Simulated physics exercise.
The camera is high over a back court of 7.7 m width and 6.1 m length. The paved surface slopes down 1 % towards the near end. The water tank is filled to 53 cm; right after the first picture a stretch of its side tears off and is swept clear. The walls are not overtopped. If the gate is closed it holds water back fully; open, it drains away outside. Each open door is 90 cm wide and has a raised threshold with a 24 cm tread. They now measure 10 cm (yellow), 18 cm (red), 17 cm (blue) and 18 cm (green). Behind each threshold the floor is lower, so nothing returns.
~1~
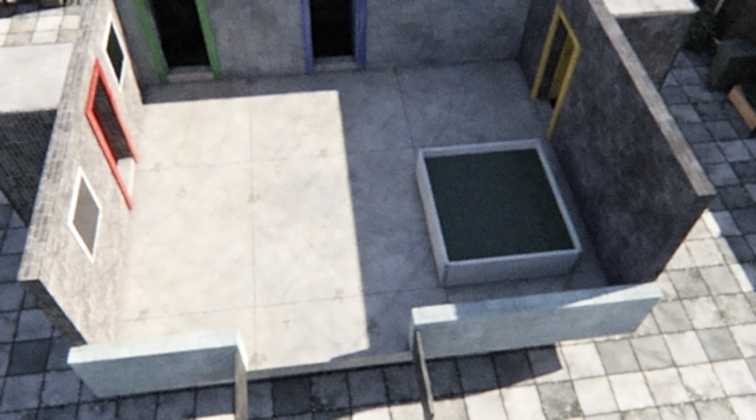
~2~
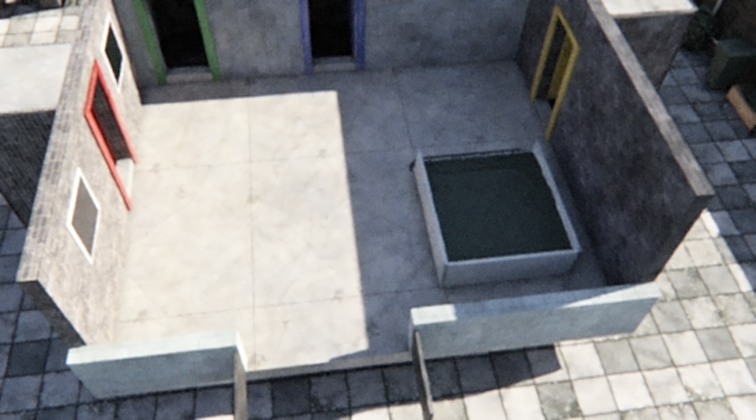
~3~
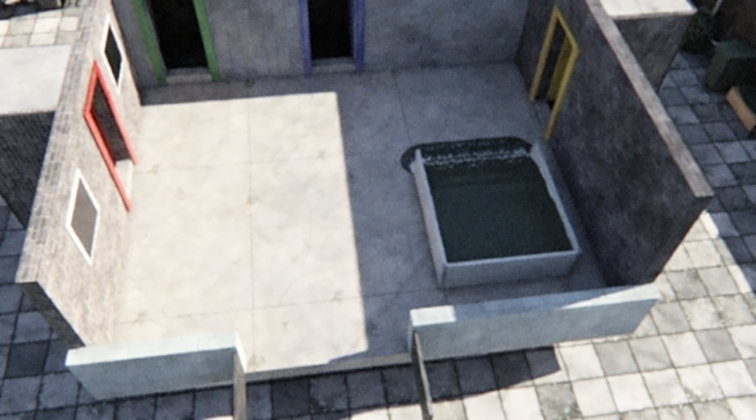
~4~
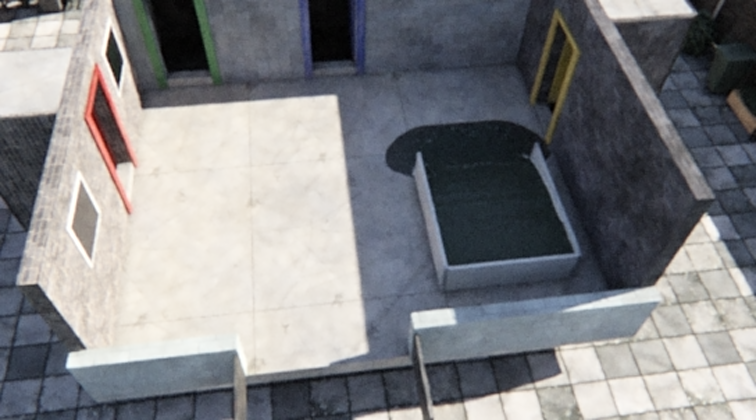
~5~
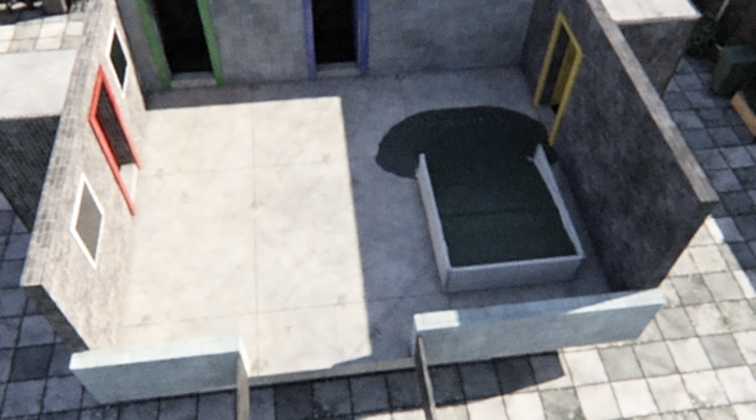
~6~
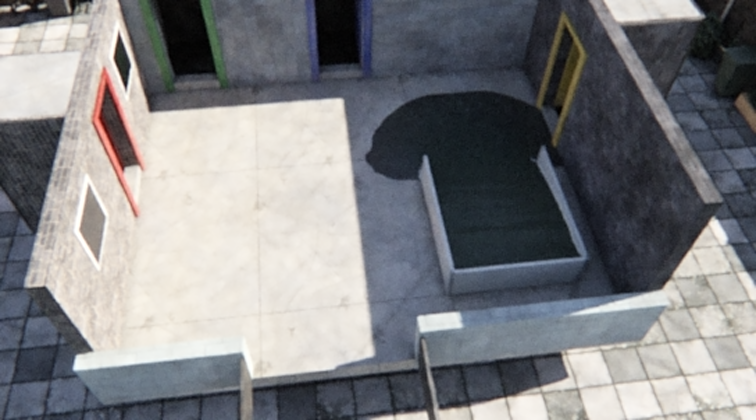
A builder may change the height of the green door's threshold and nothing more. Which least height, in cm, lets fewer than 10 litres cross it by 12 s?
About 6.5 cm.
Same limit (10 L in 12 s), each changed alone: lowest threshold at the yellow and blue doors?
Roughly 16 cm at yellow and 11.5 cm at blue.
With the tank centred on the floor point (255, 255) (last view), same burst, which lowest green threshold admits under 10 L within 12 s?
About 24 cm.
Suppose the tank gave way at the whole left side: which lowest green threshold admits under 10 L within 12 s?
About 11.0 cm.
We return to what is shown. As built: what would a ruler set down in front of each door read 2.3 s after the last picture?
Depths in cm: Yellow 15, red 0, blue 15, green 1.
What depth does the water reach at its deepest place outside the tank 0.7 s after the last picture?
Up to some 28 cm.
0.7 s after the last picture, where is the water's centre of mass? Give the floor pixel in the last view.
At about (484, 188).
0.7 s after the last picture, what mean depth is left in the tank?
About 33 cm.
Then, 0.7 s after the last picture water covers 25 % of the floor, deepest (28 cm) near (452, 75); it has not reached the green door.
Then, 2.3 s after the last picture water covers 30 % of the floor, deepest (30 cm) near (506, 83); it has not reached the green door.
Then, 11.3 s after the last picture water covers 95 % of the floor, deepest (12 cm) near (117, 378); 3 cm at the green door, 0 litres in over its 18 cm threshold.
At the green door as built, the water peaked near 9 cm, 6.9 s after the last picture.
Run again over the same 12 s with other heights there, 14 litres in over 6 cm, 5 litres over 8 cm. The limit of 10 litres is kept from about 6.5 cm up.
